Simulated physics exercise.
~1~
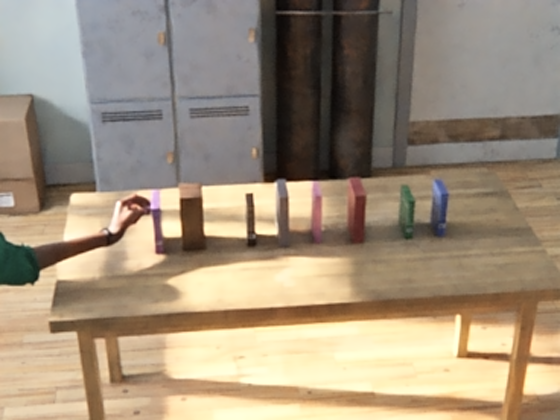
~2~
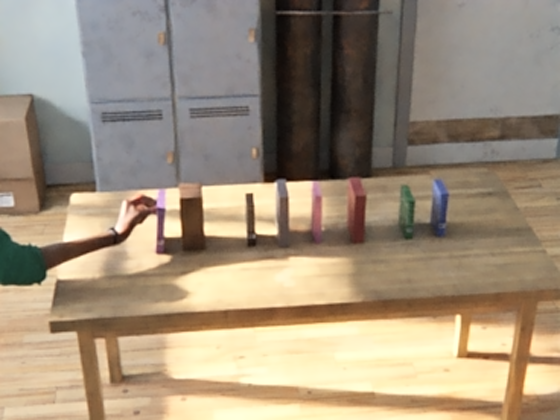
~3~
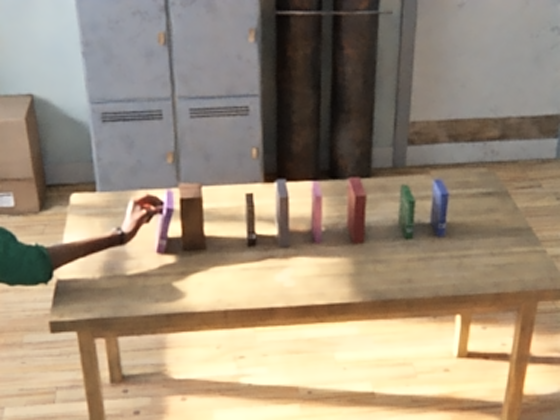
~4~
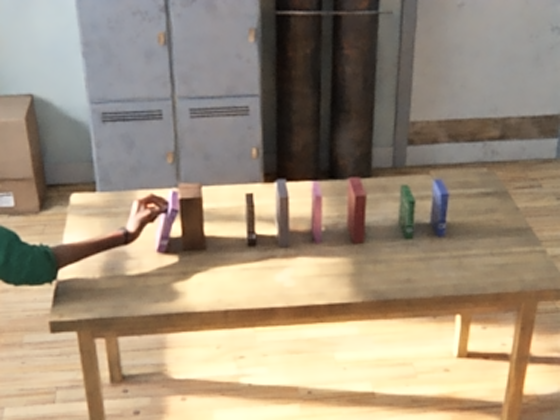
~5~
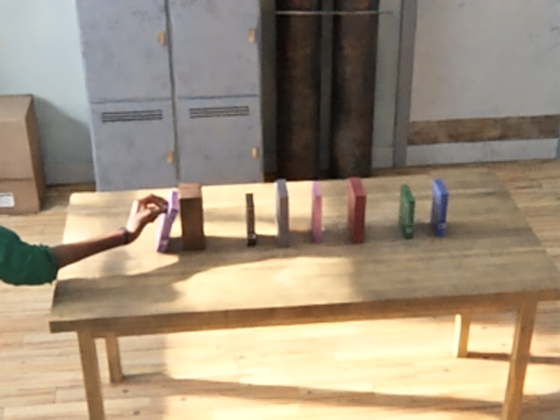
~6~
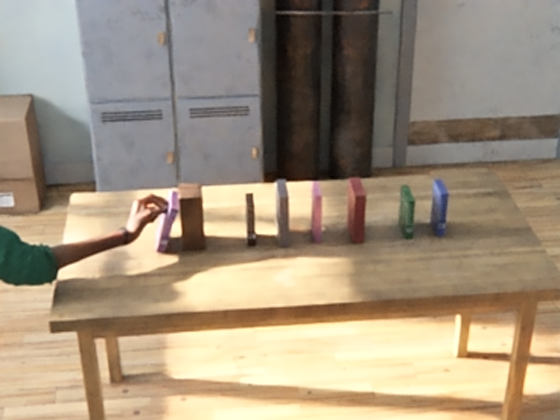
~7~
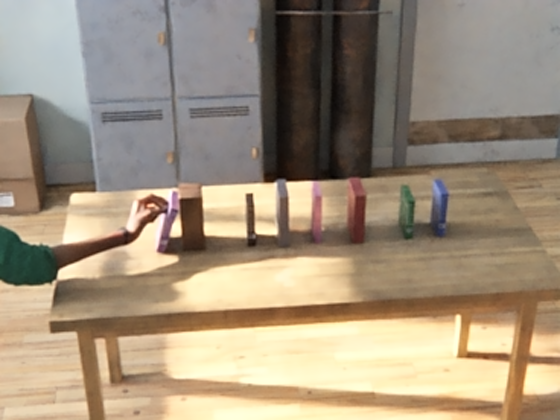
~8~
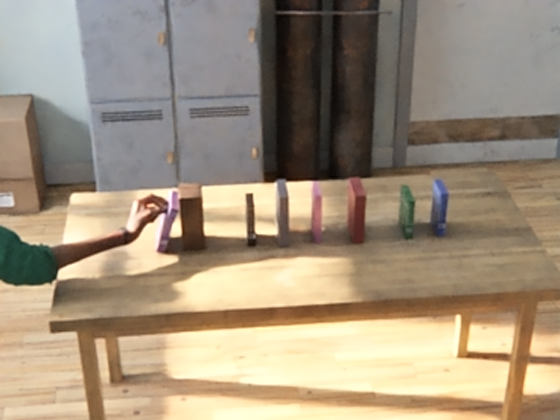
In this clip, a hand reaches from the left and tips the purple packet at the end of a row of upright blocks on a wooden table. The packet leans right against the brown block and stays there, while the rest of the row remains standing.
